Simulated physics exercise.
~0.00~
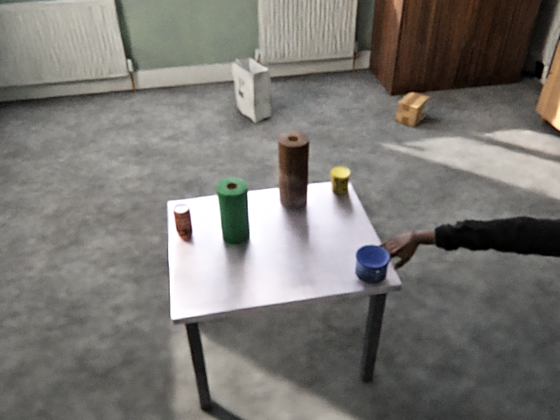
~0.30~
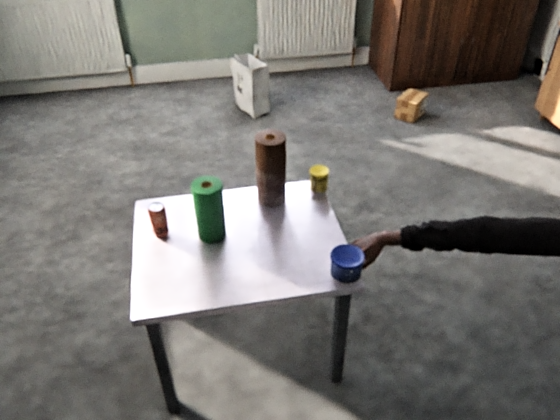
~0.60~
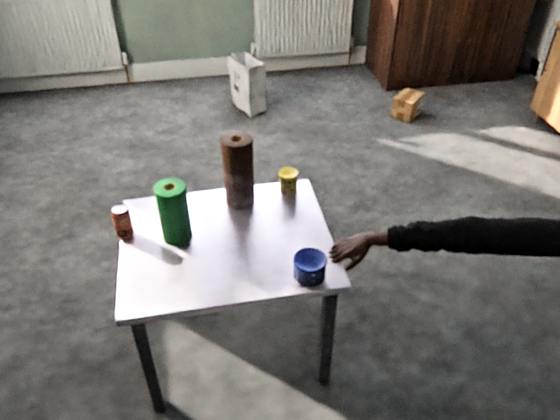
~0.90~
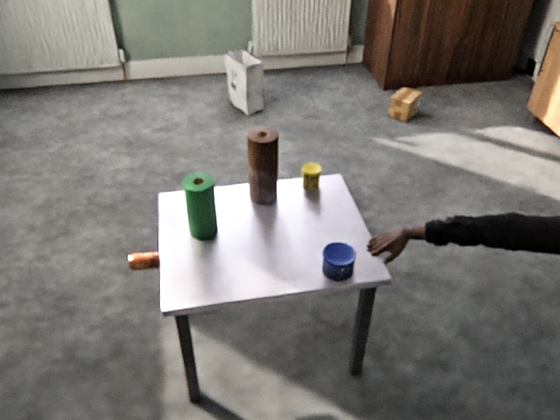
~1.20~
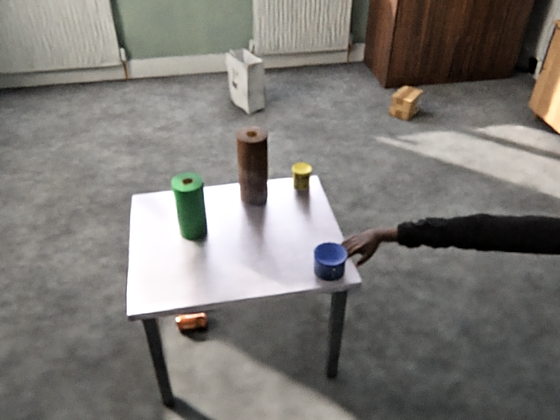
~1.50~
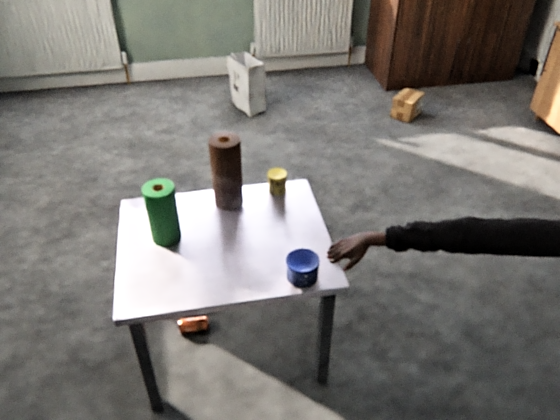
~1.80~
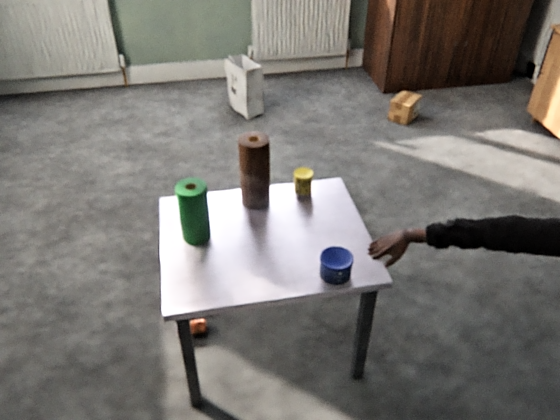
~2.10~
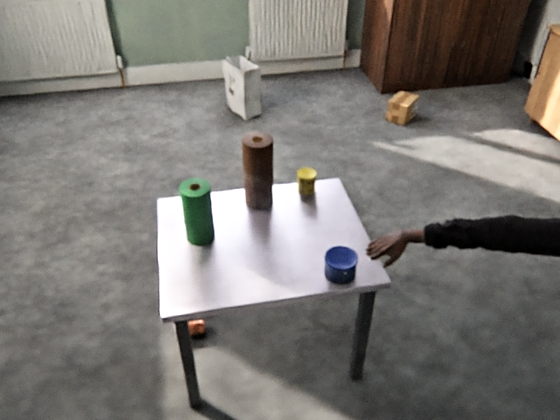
A hand shakes a small table left and right, and the orange can falls off.
